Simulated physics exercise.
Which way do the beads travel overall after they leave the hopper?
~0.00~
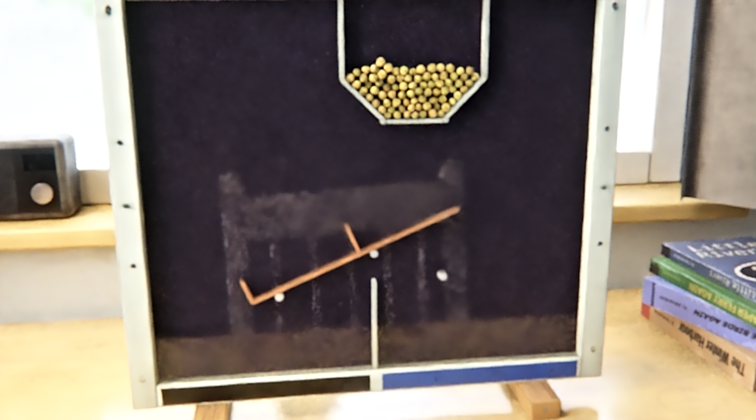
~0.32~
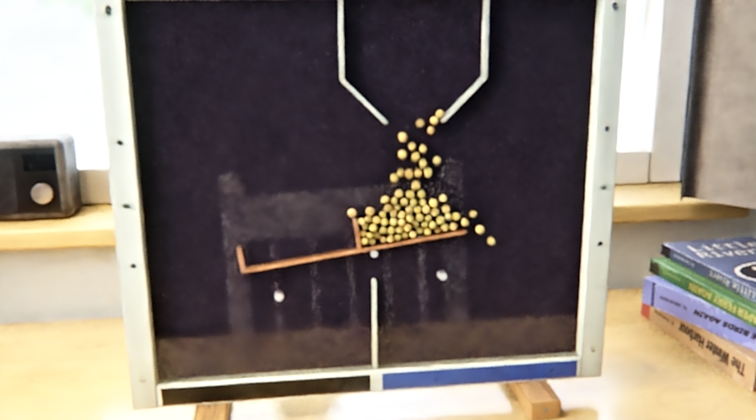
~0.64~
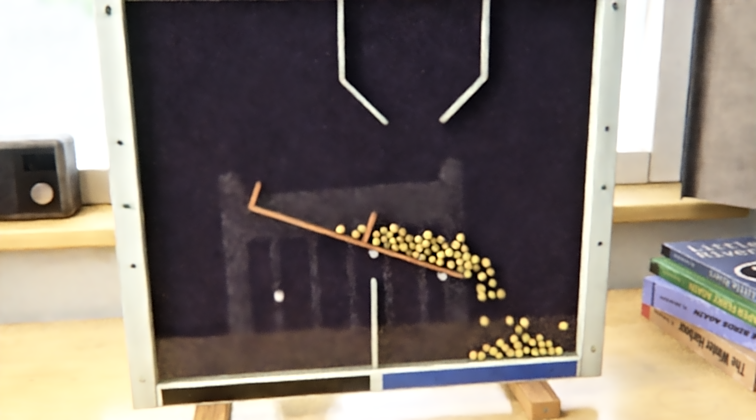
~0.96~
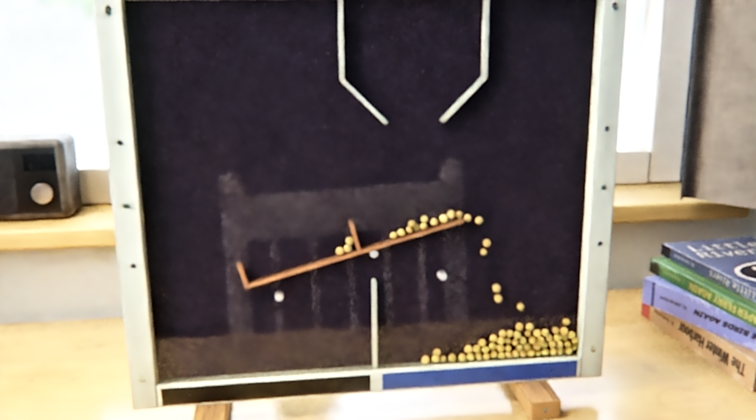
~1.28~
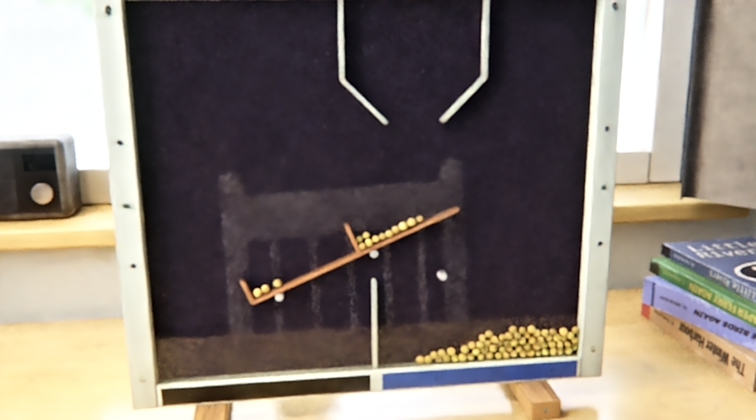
The beads move down, falling onto the orange tray and then mostly dropping into the blue bin below.
Pale yellowish beads fill a hopper at the top of a dark upright case, seen from the front on a wooden surface, with a small dark device at left and stacked books at right. Below them an orange tray slopes down to the left above a black bin and a blue bin. The beads pour onto the tray, piling right of its middle upright, and its right end tips down. Most slide off rightward into the blue bin. The tray swings back left end down, keeping some beads, while the black bin stays empty.
